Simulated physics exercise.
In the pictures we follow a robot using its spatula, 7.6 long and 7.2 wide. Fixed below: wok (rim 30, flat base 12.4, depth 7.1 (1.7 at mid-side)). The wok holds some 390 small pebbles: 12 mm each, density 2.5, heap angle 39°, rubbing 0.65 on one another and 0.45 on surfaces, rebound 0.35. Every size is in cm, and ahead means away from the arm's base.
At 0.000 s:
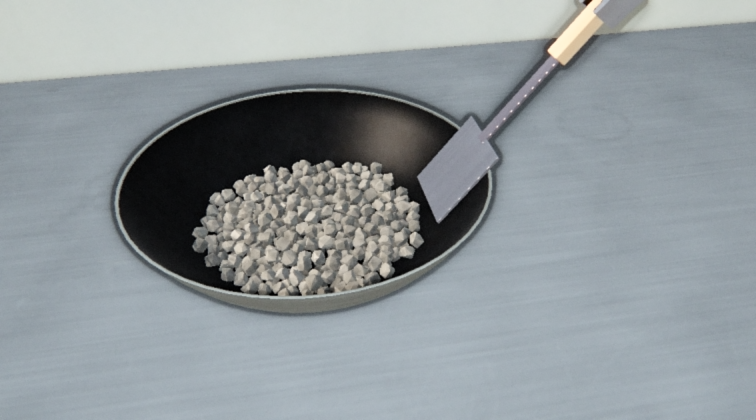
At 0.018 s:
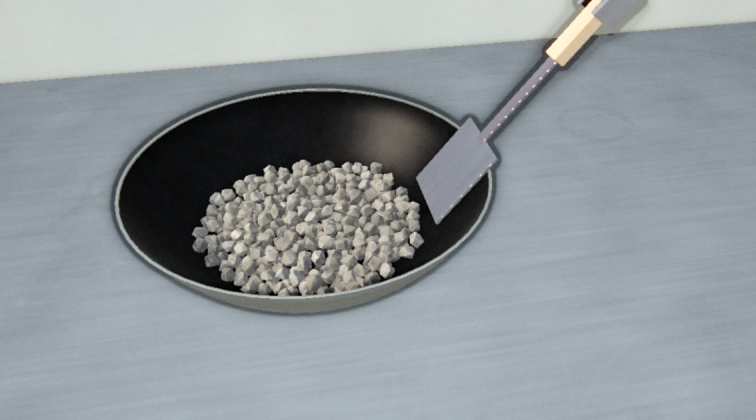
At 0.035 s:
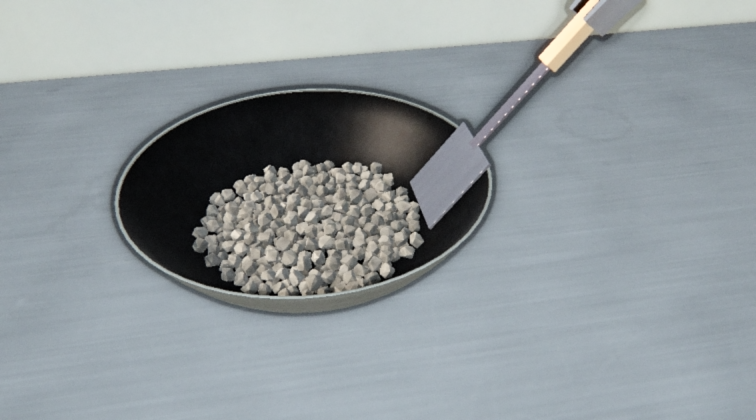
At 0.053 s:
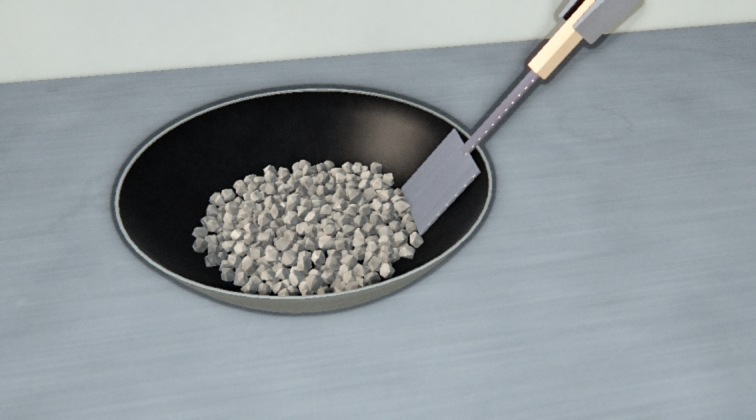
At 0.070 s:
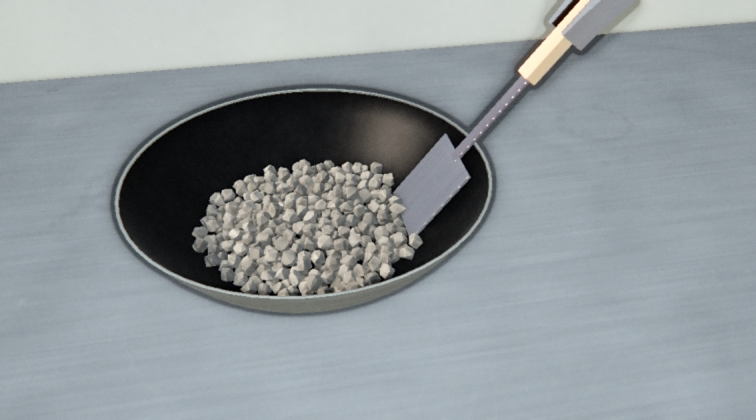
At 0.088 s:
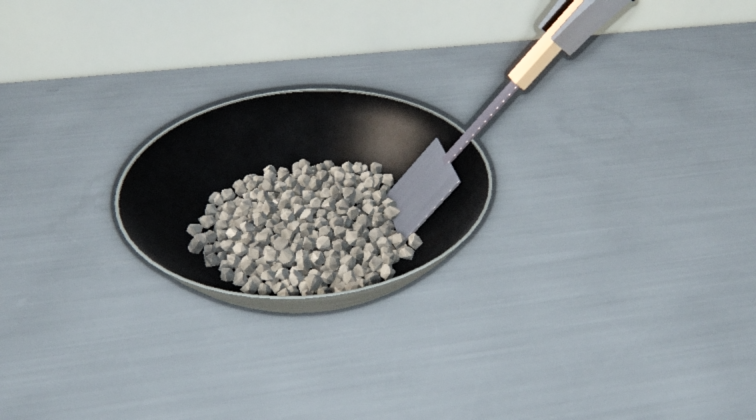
On a blue-grey, faintly streaked surface with a pale wall behind, a dark wok is seen from above at an angle by a still camera. A heap of small light-grey pebbles sits in its lower middle, and a flat grey spatula with a cream-coloured grip reaches in from the upper right. After barely moving, the spatula slides a short way down and left into the heap's right edge, shifting a few pebbles slightly.
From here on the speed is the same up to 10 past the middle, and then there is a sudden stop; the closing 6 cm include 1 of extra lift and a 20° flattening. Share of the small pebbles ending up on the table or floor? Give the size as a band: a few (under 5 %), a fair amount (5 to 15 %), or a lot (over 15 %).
A fair amount, between 5 and 15 %.
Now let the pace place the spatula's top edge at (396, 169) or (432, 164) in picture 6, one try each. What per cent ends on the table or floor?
That comes to some 20 and some 15 percent, in that order.
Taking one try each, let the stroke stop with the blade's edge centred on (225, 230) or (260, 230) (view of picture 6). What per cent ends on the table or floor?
The two tries give near 0 and near 0 in a hundred.
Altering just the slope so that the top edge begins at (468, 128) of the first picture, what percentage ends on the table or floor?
I'd estimate close to 10 per cent.
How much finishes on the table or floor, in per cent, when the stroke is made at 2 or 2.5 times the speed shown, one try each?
Try one about 20 %, try two about 20 %.
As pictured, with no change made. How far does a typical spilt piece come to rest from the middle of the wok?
20 cm.
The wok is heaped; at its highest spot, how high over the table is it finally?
8.5 cm.
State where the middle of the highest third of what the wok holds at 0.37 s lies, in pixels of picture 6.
Roughly pixel (184, 207).
After 0.23 s, sloping 51°, highest piece 6 above the table; 390 in the wok.
After 0.37 s, sloping 45°, highest piece 8 above the table; 390 in the wok.
After 0.65 s, sloping 31°, highest piece 8 above the table; 361 in the wok, 26 on the table or floor, 3 on the blade or in flight.
After 1.70 s, sloping 31°, highest piece 8 above the table; 361 in the wok, 29 on the table or floor.
In the end, 361 in the wok, 29 on the table or floor. That is 7 % on the table or floor.
